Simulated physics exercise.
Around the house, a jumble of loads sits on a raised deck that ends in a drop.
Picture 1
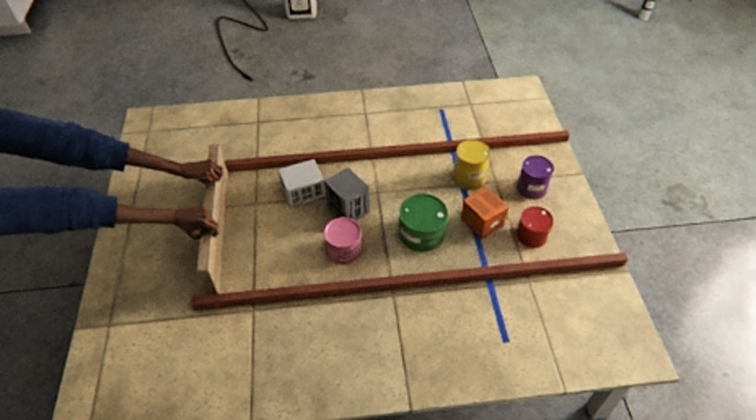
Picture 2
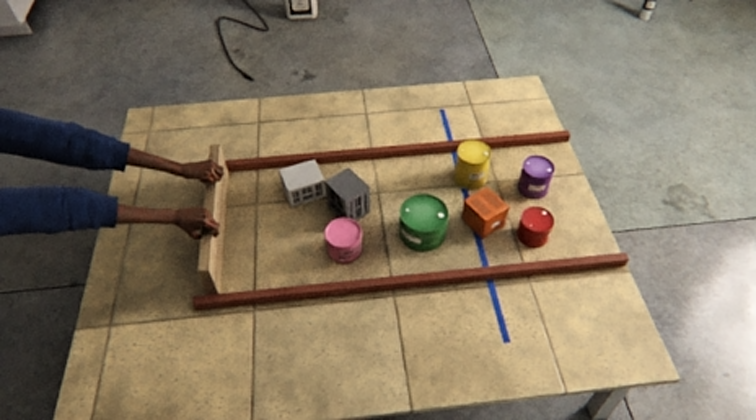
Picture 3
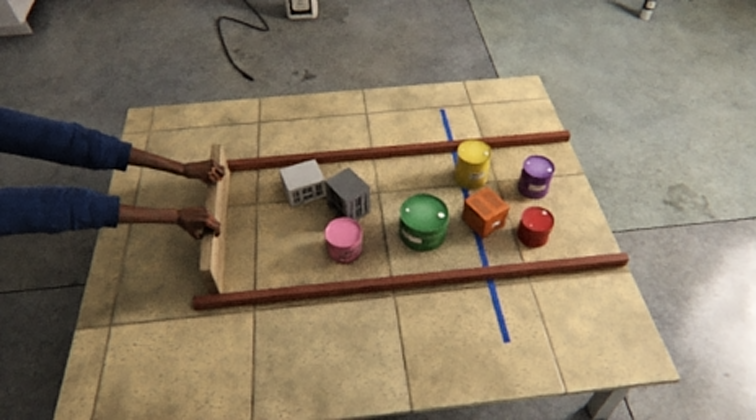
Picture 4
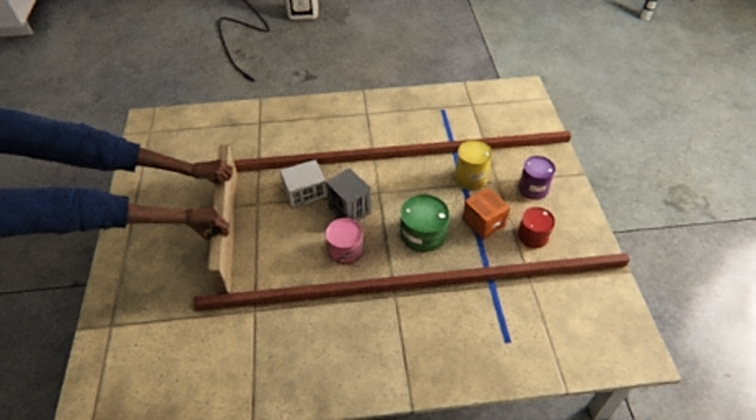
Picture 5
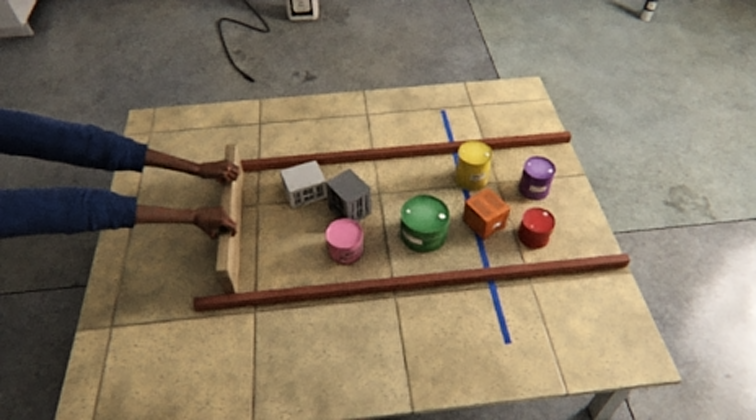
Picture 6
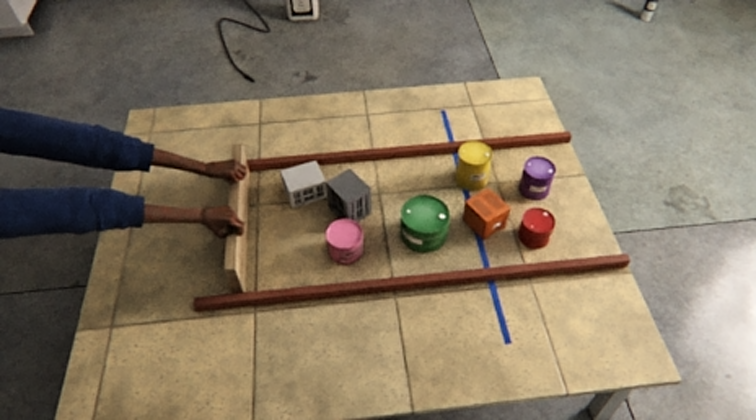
Two hands held a wooden plank still at the left end of the table, then slid it slightly right between the red rails, while the little houses, colored cans and orange box stayed put.
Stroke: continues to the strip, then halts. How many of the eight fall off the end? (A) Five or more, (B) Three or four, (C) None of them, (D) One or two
C, none of them.
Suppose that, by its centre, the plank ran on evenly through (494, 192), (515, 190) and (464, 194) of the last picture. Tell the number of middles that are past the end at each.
The counts are 0, 2 and 0, in that order.
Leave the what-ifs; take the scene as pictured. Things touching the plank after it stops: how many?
That number would be 3.
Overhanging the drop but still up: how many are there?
0 overhanging.
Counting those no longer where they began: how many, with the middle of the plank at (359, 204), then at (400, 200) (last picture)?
It comes to 3 for the first spot, 5 for the other.
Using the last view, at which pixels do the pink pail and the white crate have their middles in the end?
In the last picture the pink pail sits around (497, 226) and the white crate around (481, 170).
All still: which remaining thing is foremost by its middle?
Foremost: The red canister.
Early on, none off yet; purple canister at rest near (537, 179); red canister at rest near (536, 228); yellow canister at rest near (473, 166).
A while later, none off yet; purple canister at rest near (537, 179); red canister travelled a little near (556, 233); yellow canister moving near (476, 166).
Finally, the number that fall off is zero.
